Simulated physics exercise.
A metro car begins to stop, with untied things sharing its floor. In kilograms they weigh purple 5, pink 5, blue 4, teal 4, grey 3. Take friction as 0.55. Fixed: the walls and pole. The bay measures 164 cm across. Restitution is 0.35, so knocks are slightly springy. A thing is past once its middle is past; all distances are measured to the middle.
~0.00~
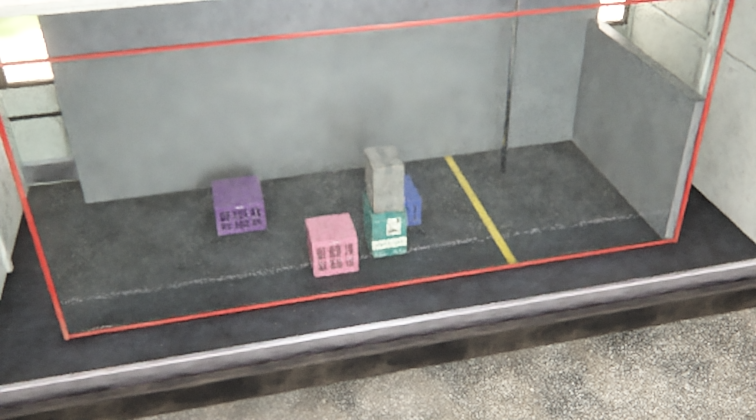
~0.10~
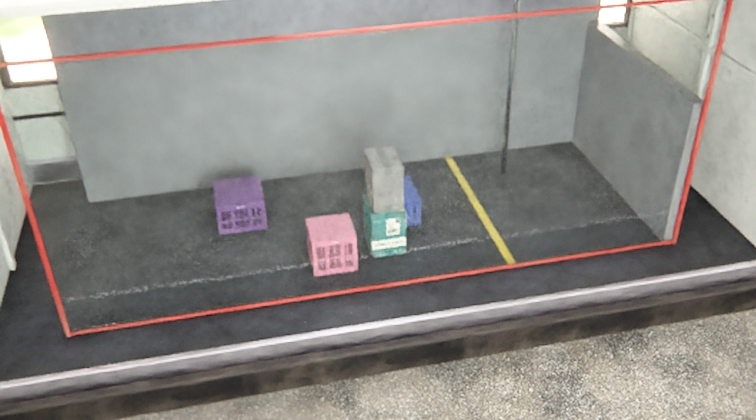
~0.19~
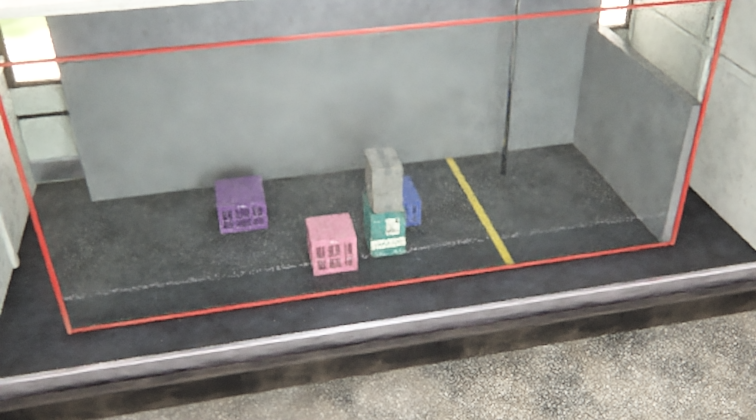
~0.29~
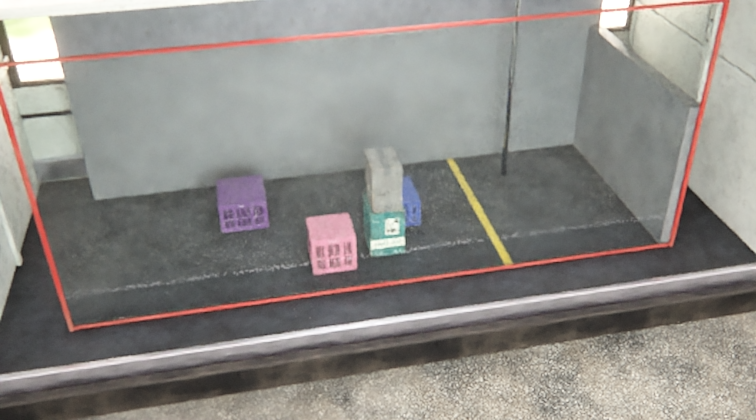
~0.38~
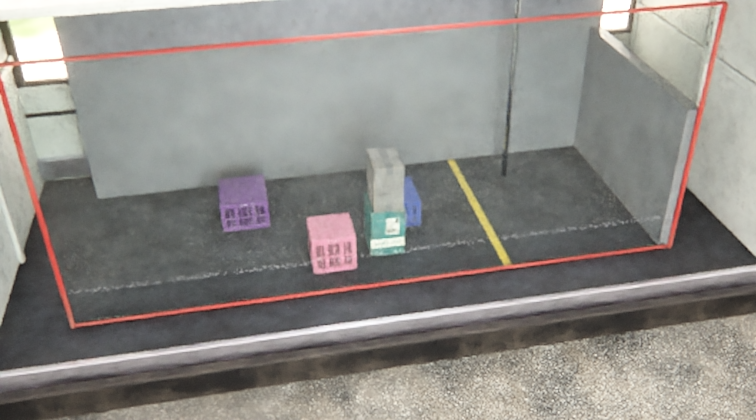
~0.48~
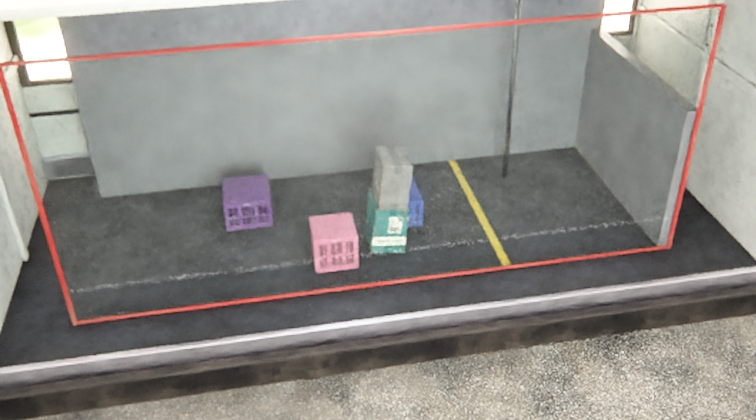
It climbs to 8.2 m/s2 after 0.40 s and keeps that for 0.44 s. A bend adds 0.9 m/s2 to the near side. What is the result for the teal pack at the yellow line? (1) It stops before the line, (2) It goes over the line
It goes over the line (2).
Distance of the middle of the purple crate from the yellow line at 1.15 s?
Short of it by around 110 cm.
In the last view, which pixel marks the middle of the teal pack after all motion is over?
About (515, 220).
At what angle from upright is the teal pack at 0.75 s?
About 60° of tilt.
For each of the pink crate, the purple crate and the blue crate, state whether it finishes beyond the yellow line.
Result: Pink crate not over; purple crate not over; blue crate over.
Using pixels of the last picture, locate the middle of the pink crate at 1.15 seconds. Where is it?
At that time it is near pixel (435, 237) in the last view.
After 0.75 s the teal pack is 61 cm short of the yellow line, tilted 60°, near (415, 218) in the last picture's view; the blue crate 44 cm short of the yellow line, tilted 0°.
After 1.15 s the teal pack is 5 cm past the yellow line, tilted 90°, near (499, 221) in the last picture's view.
After 1.65 s the teal pack is 18 cm past the yellow line, tilted 90°, near (515, 220) in the last picture's view.
After 1.9 s, purple crate stops short of the yellow line; pink crate stops short of the yellow line; blue crate crosses the yellow line; teal pack crosses the yellow line.
